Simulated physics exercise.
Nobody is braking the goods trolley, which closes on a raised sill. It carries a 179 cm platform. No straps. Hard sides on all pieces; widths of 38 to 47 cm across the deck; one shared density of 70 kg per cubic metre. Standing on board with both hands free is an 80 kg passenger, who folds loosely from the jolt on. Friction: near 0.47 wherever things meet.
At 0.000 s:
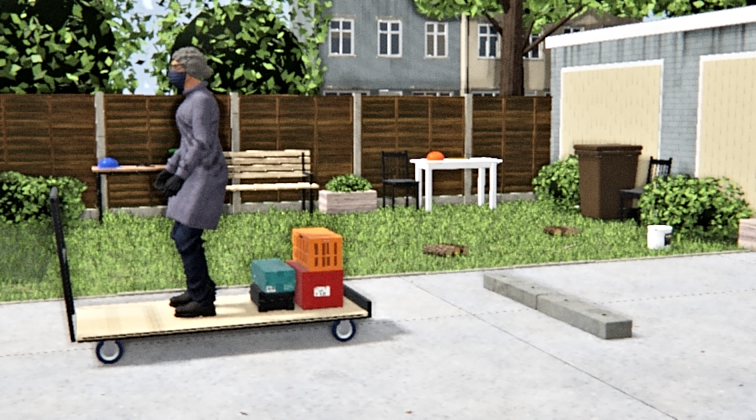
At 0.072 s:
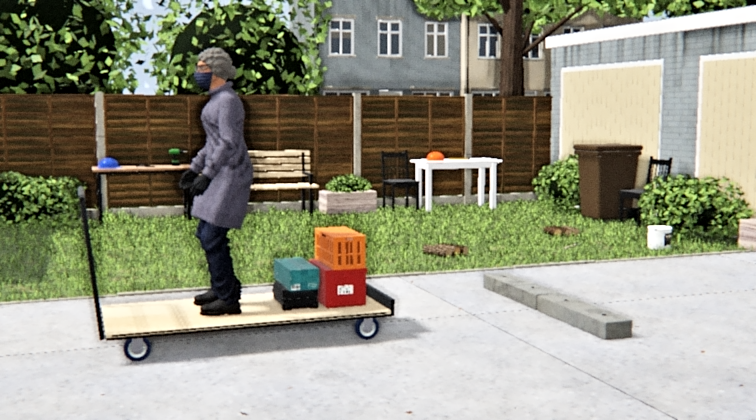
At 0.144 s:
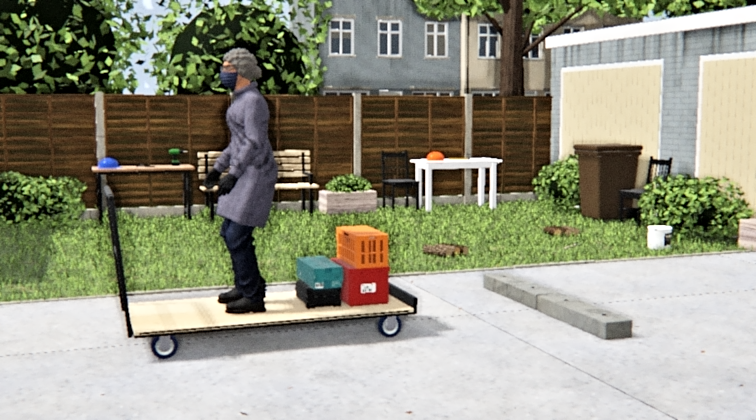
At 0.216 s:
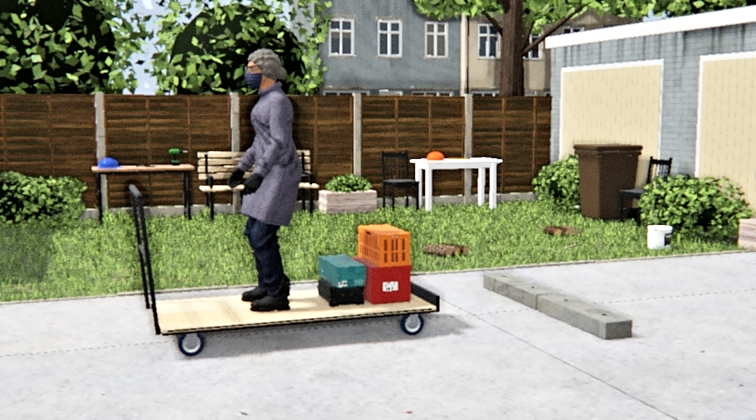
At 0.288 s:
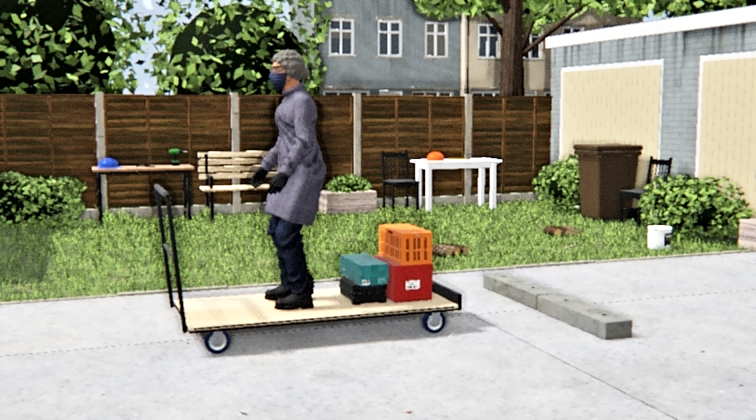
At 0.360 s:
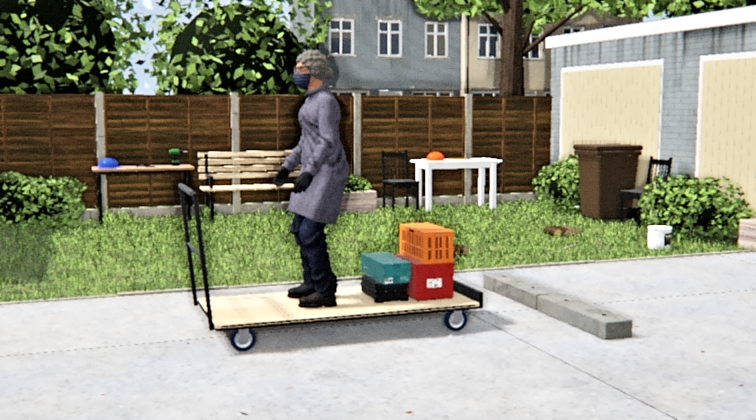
A flat trolley carrying a standing masked person and stacked crates rolls right across the pavement.
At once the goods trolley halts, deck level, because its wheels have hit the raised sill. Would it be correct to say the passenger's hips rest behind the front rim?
No, they rest past the front rim.
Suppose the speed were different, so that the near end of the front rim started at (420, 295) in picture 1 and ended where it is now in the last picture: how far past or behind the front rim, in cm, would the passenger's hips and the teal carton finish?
Hips: 20 cm behind; teal: 40 cm behind.
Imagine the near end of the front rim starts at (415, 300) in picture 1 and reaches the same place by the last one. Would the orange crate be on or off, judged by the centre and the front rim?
Orange: No longer aboard.
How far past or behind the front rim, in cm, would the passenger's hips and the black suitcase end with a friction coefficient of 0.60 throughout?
The hips would end 20 past the front rim, and the black one 50 behind it.
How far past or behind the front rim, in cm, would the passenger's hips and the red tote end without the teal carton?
I'd expect the hips to come to rest 20 cm out past the front rim, with red 10 cm back from it.
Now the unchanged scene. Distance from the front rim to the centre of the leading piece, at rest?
Its centre ends some 100 cm past the rim.
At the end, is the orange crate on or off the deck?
End result - orange: Goes over.
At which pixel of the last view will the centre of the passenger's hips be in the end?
Around (569, 278).
After 0.69 s the deck stops.
After 0.94 s the passenger's hips are 40 cm behind the rim, near (500, 198) in the last picture's view.
After 1.24 s the passenger's hips are 0 cm behind the rim, near (548, 234) in the last picture's view.
After 1.69 s the passenger's hips are 22 cm past the rim, near (572, 267) in the last picture's view.
At rest, 2.4 s, past the rim, orange crate and the passenger's hips; behind it, teal carton, red tote and black suitcase.
